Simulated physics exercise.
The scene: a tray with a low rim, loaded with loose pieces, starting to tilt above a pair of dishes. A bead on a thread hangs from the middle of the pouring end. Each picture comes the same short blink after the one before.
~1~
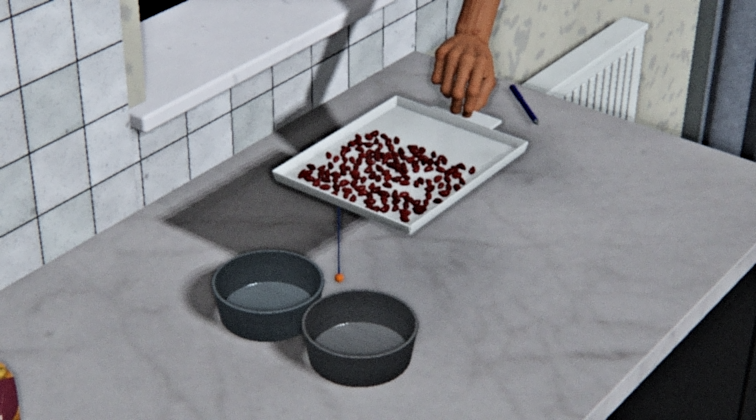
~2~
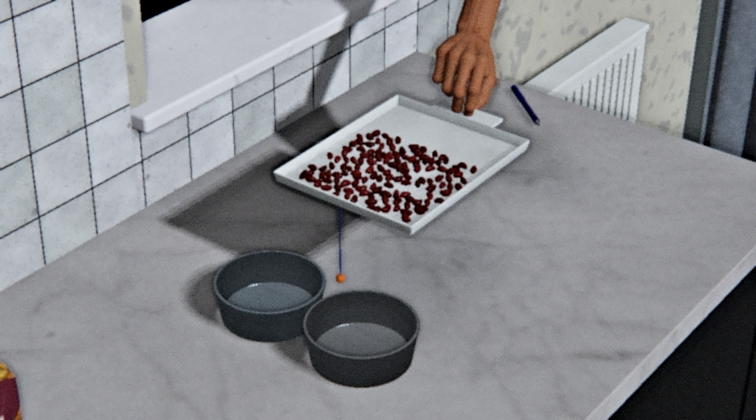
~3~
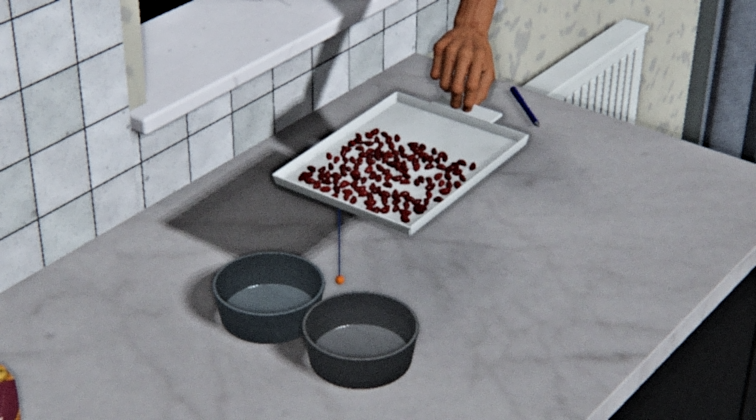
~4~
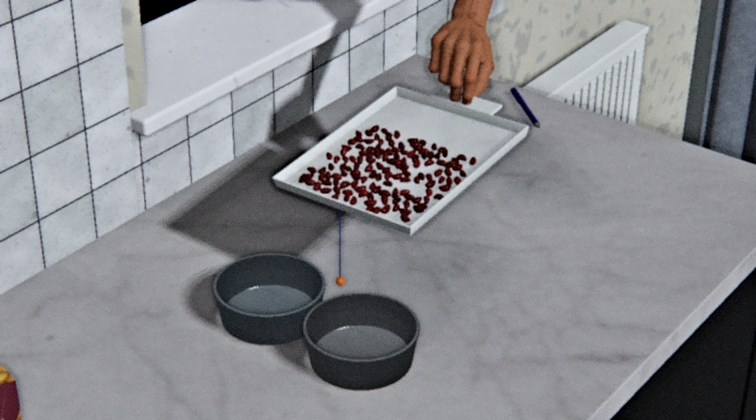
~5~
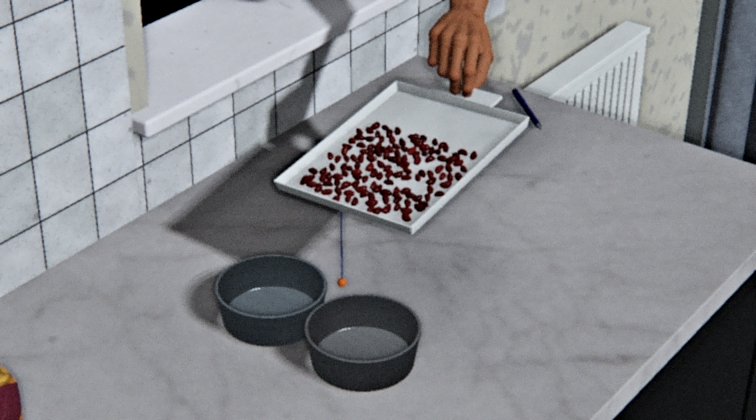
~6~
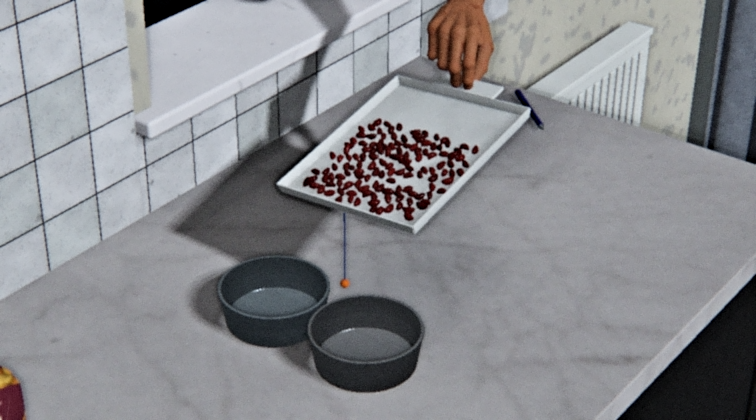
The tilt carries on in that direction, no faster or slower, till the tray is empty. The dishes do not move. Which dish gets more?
The left-hand dish gets more.
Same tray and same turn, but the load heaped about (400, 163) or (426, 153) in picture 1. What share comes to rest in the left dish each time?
First some 80, then 90 per cent.
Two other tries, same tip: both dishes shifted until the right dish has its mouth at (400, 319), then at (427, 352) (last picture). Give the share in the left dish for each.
Near 80 % and 50 %.
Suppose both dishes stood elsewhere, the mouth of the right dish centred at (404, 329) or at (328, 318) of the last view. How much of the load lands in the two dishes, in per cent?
Near 80 % and 80 %.
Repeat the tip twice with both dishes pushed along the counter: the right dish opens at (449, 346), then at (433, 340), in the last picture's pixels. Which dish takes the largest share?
In turn: Left; left.
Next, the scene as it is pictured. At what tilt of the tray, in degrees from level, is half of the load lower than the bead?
Around 110° of tilt.
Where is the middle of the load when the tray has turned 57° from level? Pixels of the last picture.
Around (342, 166).
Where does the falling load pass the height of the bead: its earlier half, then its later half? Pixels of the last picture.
Early half (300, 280), late half (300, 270).
Shortly afterwards, tray tipped steeply; the whole lot on the tray.
Next, tray tipped right over; all but a few on the tray; only a few in the left dish.
Some moments later, tray tipped past a quarter turn; a little in the right dish; the bulk in the left dish; a little outside both; only a few in the air.
In the end, tray tipped past a quarter turn; a little in the right dish; the bulk in the left dish; a little outside both; only a few in the air.
